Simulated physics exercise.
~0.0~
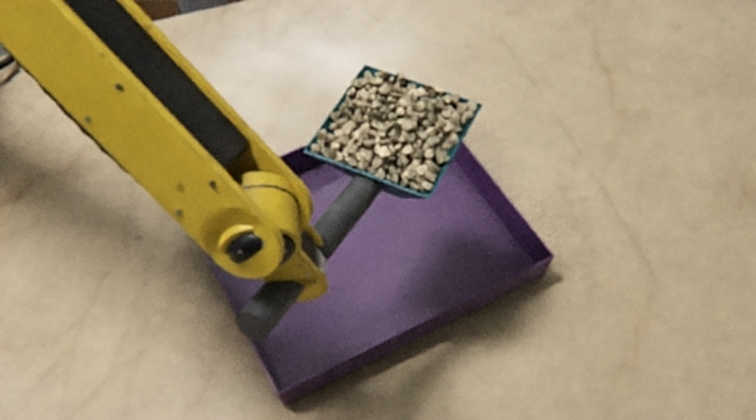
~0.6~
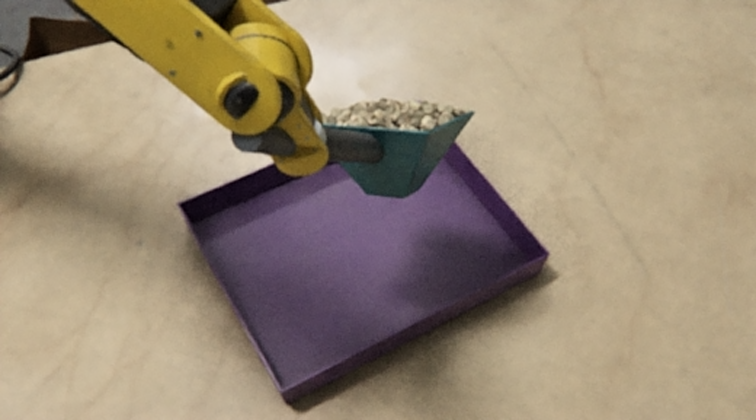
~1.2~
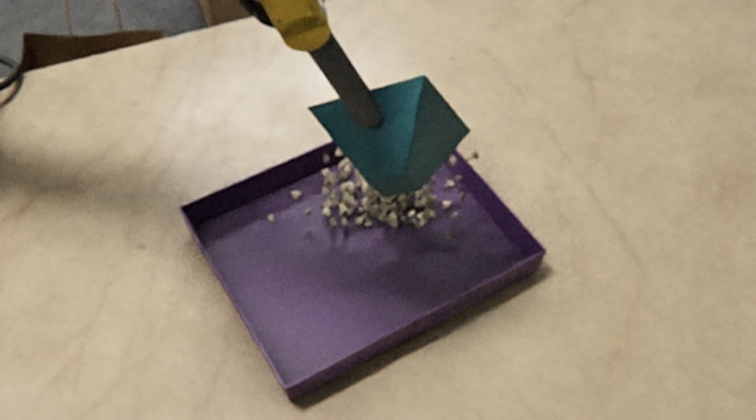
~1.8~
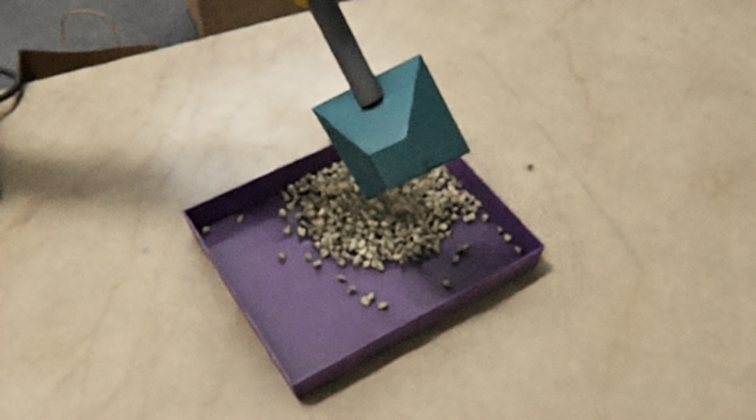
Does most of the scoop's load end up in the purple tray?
Yes, the tray catches much of the load. The pellets form a broad pile inside it, with hardly anything seen outside the rim.
